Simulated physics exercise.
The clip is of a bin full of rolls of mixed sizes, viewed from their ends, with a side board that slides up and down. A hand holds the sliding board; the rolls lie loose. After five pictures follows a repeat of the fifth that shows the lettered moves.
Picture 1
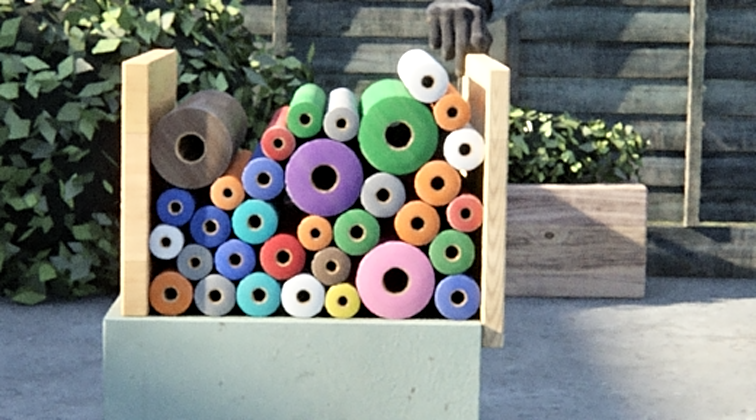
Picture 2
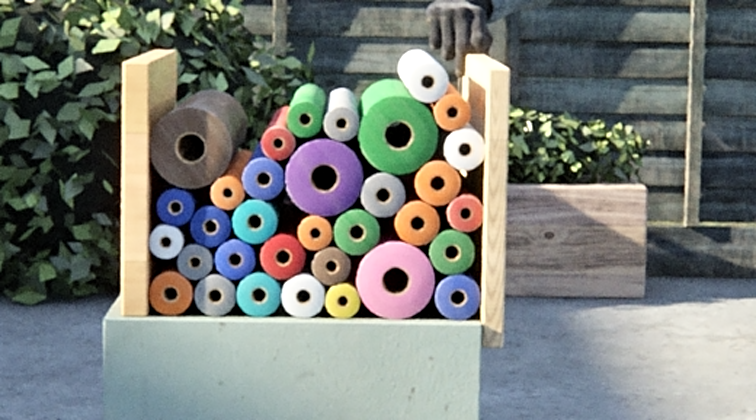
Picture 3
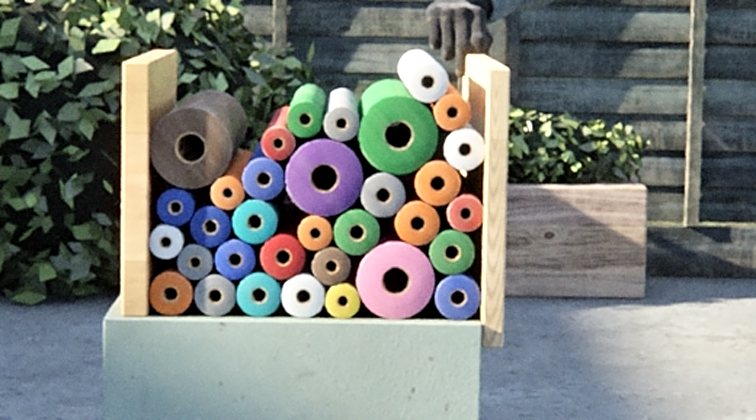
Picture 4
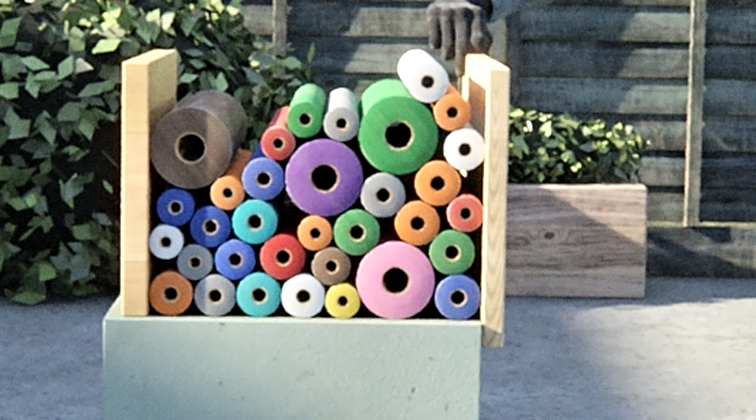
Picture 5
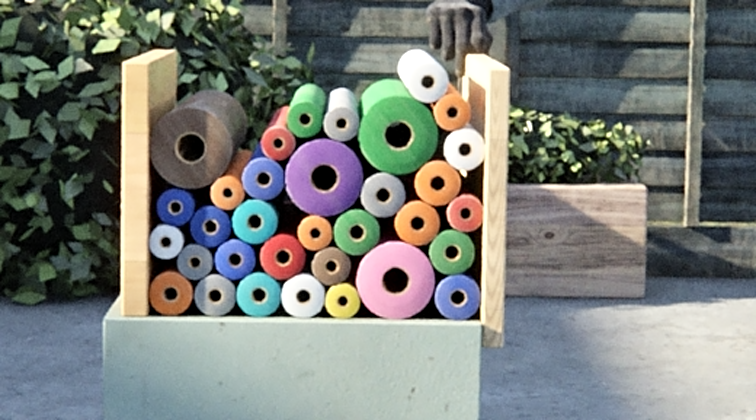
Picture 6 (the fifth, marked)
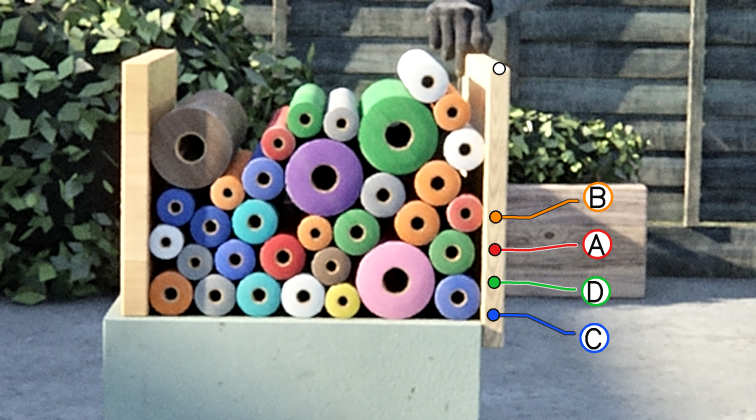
A dark hand resting atop the right side board of a bin of loose, mixed-size coloured rolls, with nothing visibly moving.
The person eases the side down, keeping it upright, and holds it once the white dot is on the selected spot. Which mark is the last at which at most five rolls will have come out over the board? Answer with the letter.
Lower it to B and no more.
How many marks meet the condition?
One of them.
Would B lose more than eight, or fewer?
At B, fewer than eight.
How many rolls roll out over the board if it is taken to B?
It comes to three.
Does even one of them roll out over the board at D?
At D: Yes.
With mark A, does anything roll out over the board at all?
At A: Yes.
On the marked copy, A at (495, 250); B at (496, 217); C at (494, 315); D at (494, 282); the white dot at (500, 69).
Following B. Soon after the start, top of the board (486, 138).
Later, top of the board (484, 215).
In the end, top of the board (484, 216), three out over the board.
As for the rest, A six out over the board; C more than five out over the board; D more than five out over the board.
